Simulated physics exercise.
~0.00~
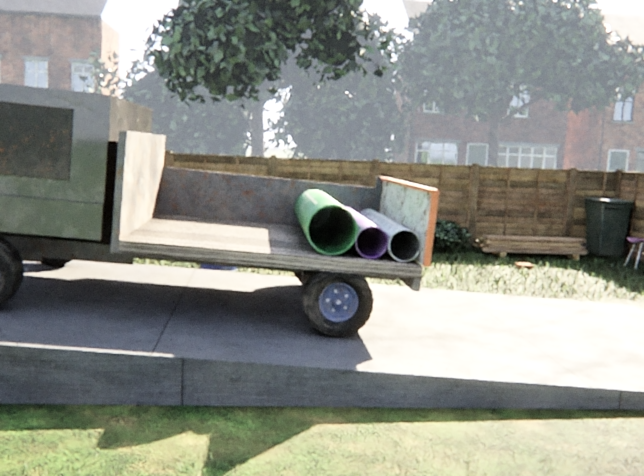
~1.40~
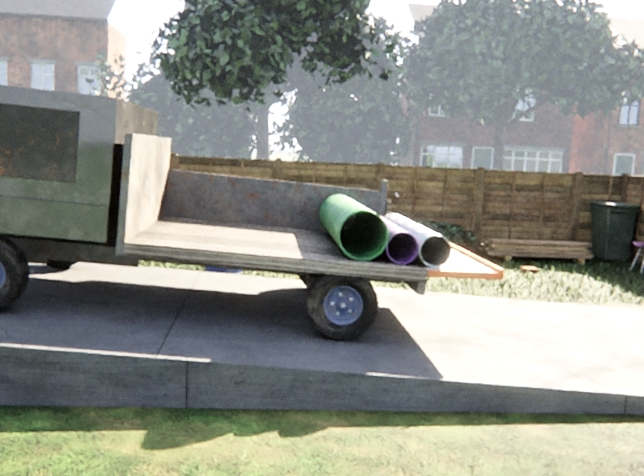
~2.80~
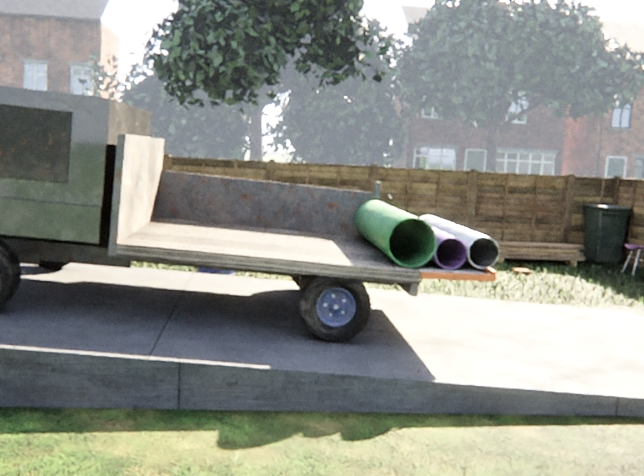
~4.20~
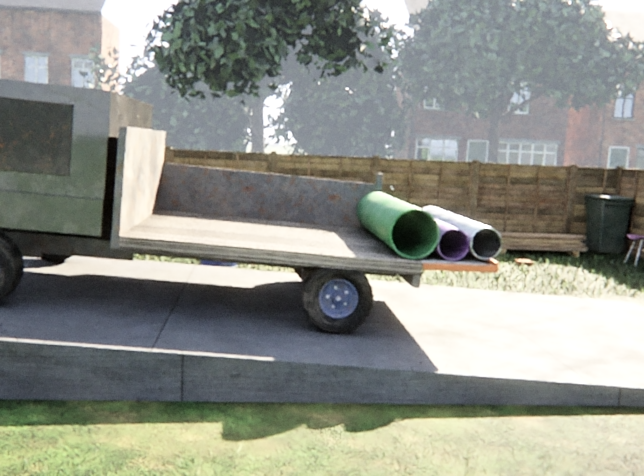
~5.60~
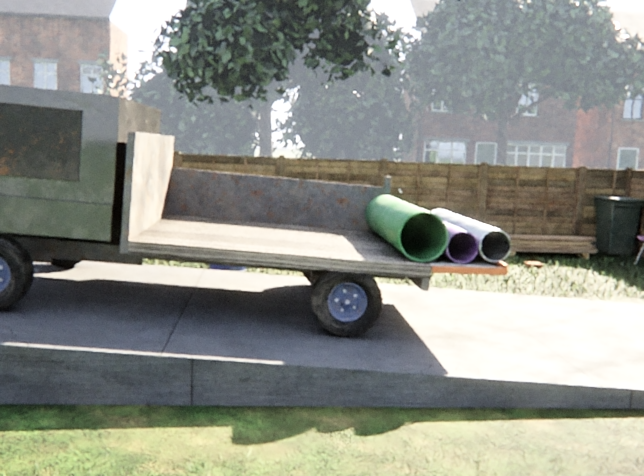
On a sloping driveway beside a wooden fence, a flatbed truck's tailgate swings down and three pipes, green, purple and grey, roll a short way right toward it, then settle side by side at the rear, the green still on the bed and the purple on the lowered gate.
